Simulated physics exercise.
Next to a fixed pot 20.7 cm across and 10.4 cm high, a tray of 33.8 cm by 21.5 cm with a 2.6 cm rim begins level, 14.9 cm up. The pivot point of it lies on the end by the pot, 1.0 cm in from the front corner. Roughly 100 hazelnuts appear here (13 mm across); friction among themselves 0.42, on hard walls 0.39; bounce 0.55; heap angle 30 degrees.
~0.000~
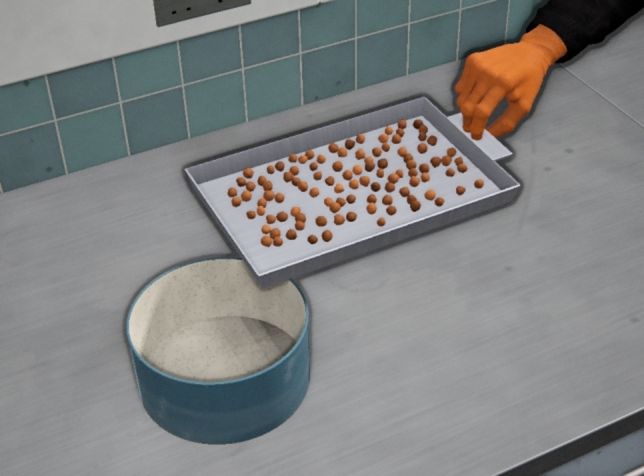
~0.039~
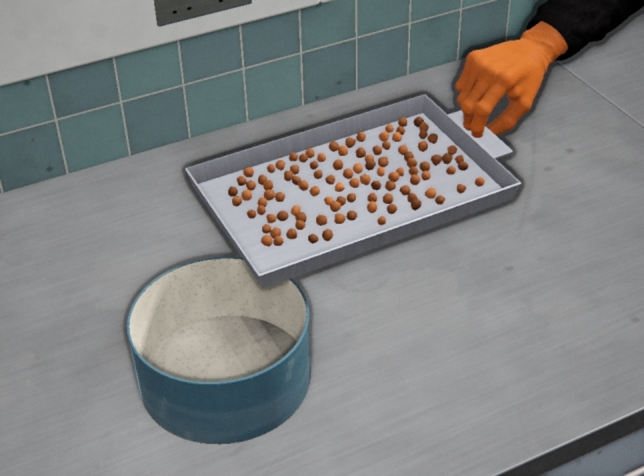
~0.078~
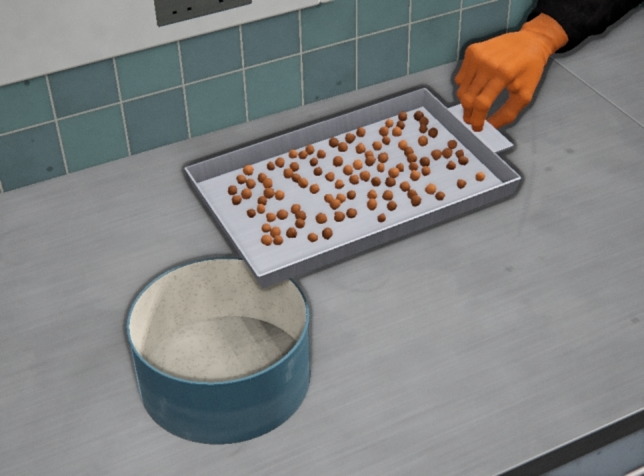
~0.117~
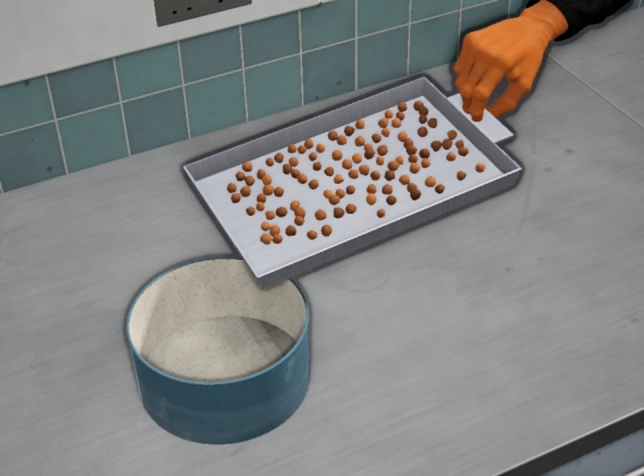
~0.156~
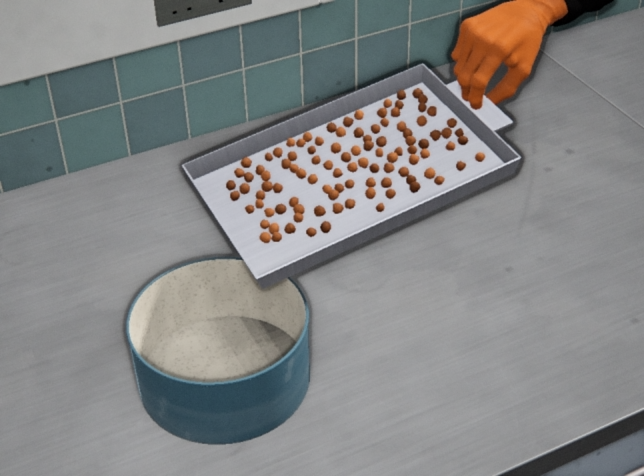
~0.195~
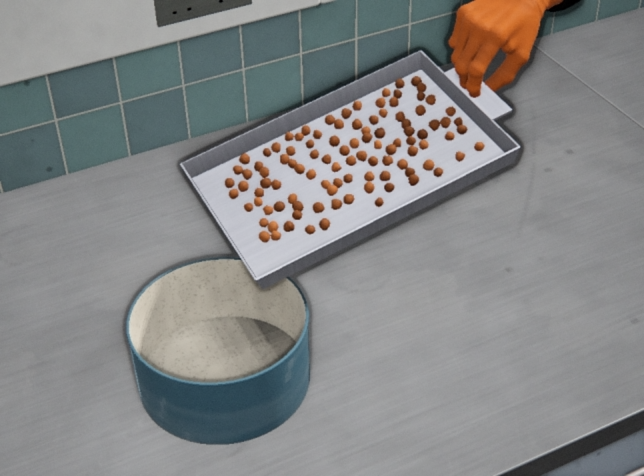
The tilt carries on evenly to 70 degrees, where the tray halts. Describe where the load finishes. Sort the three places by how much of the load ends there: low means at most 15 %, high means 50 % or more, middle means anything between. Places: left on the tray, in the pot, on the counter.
Tray - high, pot - middle, counter - low.
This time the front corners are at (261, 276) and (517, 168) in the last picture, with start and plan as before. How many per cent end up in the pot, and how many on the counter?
That works out as pot 10 and counter 15.
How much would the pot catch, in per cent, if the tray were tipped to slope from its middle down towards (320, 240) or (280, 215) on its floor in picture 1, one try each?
First try: Around 30 percent; second try: Around 15 percent.
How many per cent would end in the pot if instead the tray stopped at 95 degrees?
Roughly 95 %.
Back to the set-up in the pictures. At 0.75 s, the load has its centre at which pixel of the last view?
Roughly pixel (238, 231).
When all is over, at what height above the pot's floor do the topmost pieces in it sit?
It gets to about 1.5 cm.
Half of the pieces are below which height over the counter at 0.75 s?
Some 20 cm.
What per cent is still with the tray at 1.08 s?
About 75 per cent.
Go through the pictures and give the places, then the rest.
The first picture shows tray tilt 0 degrees, front corners at (261, 271) and (514, 184); middle of the pieces at (354, 184); pot at (218, 316).
The second picture shows tray tilt 1 degrees, front corners at (262, 271) and (514, 182); middle of the pieces at (354, 183).
The third picture shows tray tilt 2 degrees, front corners at (261, 271) and (515, 177); middle of the pieces at (354, 179).
The fourth picture shows tray tilt 5 degrees, front corners at (260, 272) and (515, 168), lowest corner left front; middle of the pieces at (353, 174).
The fifth picture shows tray tilt 8 degrees, front corners at (259, 273) and (514, 157), lowest corner left front; middle of the pieces at (352, 167).
The sixth picture shows tray tilt 12 degrees, front corners at (258, 274) and (513, 146), lowest corner left front; middle of the pieces at (351, 160); pot at (218, 317). Its pace works out near 85 degrees a second.
After 0.53 s, tilt 41 degrees; the tray holds 100 %, the pot 0 %.
After 0.75 s, tilt 60 degrees; the tray holds 100 %, the pot 0 %.
After 1.08 s, tilt 70 degrees; the tray holds 75 %, the pot 25 %.
At rest (1.9 s), tray 70 %, pot 30 %, counter 0 %.
